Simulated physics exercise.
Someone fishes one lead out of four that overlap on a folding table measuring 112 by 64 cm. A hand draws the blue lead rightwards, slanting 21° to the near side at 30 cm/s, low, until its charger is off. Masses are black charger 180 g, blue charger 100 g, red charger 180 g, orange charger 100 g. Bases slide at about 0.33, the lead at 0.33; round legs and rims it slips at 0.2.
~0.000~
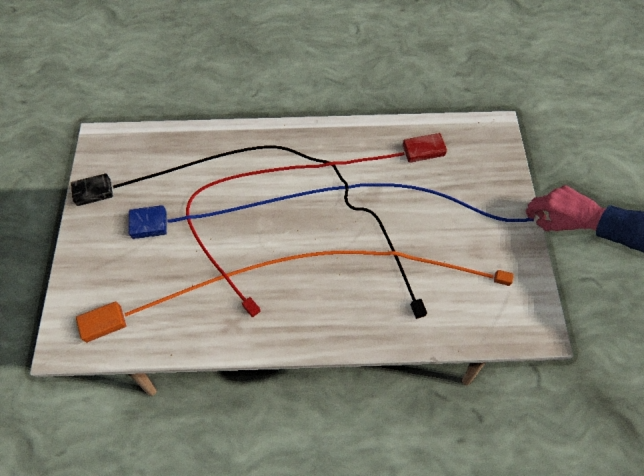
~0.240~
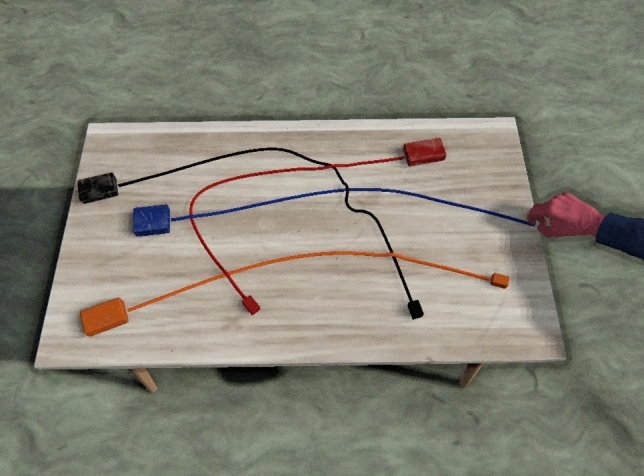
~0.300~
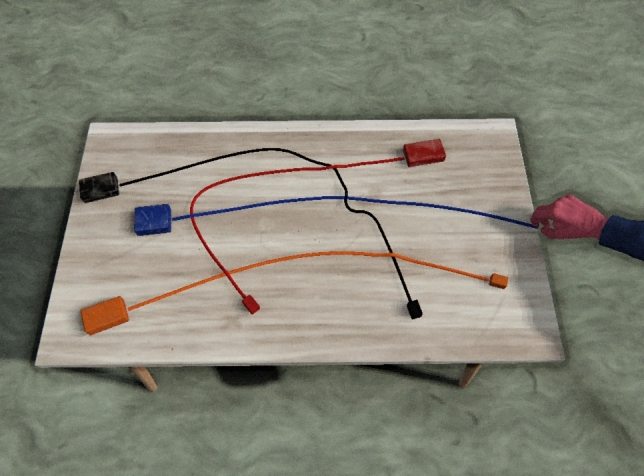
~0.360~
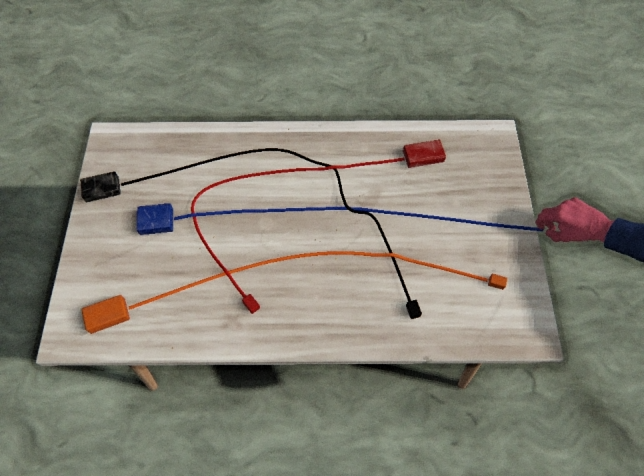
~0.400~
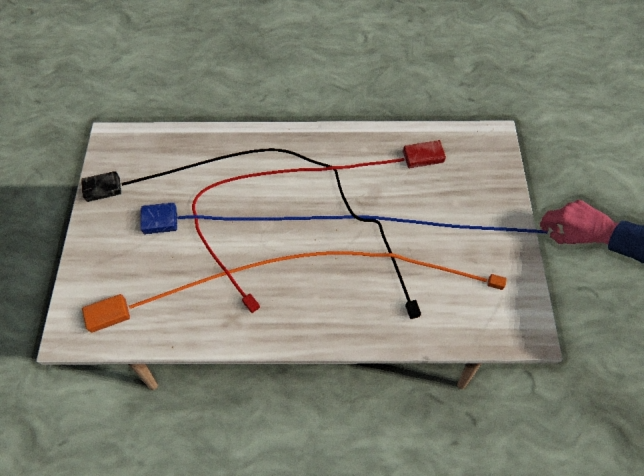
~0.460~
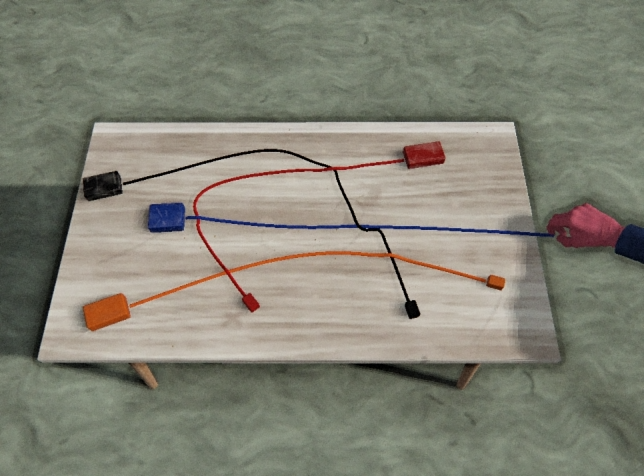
In the video, a hand at the right edge of a wooden table pulls the blue lead rightwards among overlapping black, red and orange leads, straightening its curve and drawing it nearer, while its blue charger slides slightly right.
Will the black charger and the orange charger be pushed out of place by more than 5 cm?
Result: Black charger gets shifted, orange charger moves.
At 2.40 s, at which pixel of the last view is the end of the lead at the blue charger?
At about (421, 247).
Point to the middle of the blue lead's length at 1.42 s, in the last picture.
Near (482, 248).
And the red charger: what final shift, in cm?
About: Red charger 0 cm.
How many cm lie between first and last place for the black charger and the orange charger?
About: Black charger 35 cm, orange charger 20 cm.
At 1.4 s, the blue lead's tail end at (300, 226); blue charger 30 cm off its start.
At 2.4 s, the blue lead's tail end at (421, 247); blue charger 59 cm off its start, red plug 16 cm off its start.
At 3.4 s, the blue lead's tail end at (542, 282); black charger 16 cm off its start at (165, 194), orange charger 4 cm off its start at (122, 308), blue charger 87 cm off its start at (525, 274).
At 4.3 s, the blue lead has left the top; black charger 34 cm off its start, orange charger 19 cm off its start, blue charger over the edge.
At 4.8 s, the blue lead has left the top; black charger 34 cm off its start at (234, 207), orange charger 19 cm off its start at (193, 304), blue charger over the edge, red plug 46 cm off its start at (458, 303).
